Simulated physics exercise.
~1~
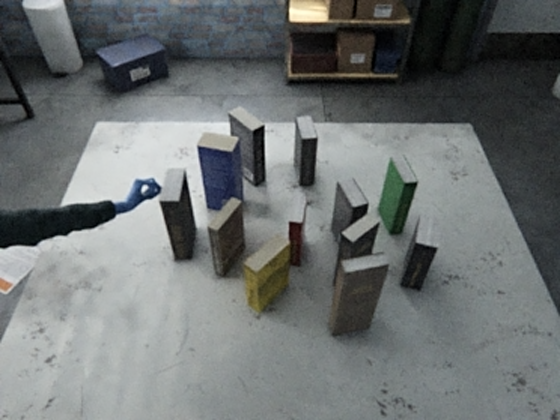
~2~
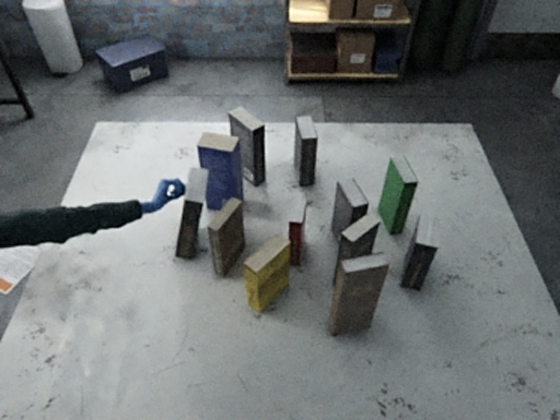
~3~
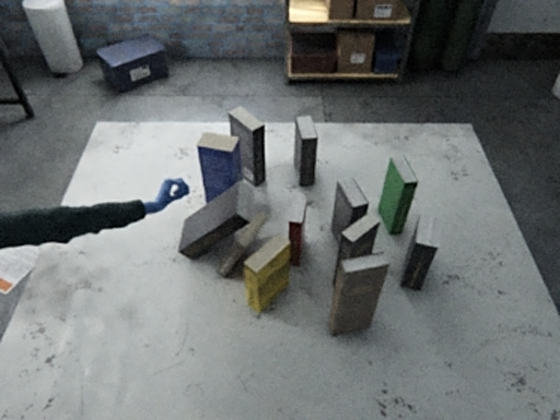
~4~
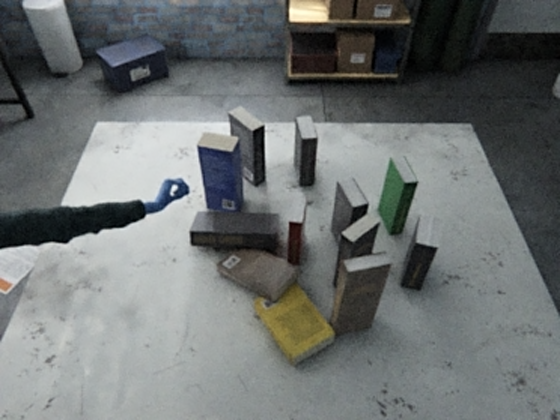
A dozen thick books stand upright in a loose crowd on a pale, scuffed tabletop, seen from above in a dim room with shelving and a blue bin behind. A blue book stands toward the back left, a yellow one at the front, a small red one near the middle and a green one at right. A blue-gloved hand reaches in from the left, tips the dark leftmost book rightward and stops. That book falls against a brownish neighbour, which topples into the yellow book. All three end up lying flat, while the red, blue and other books remain standing.
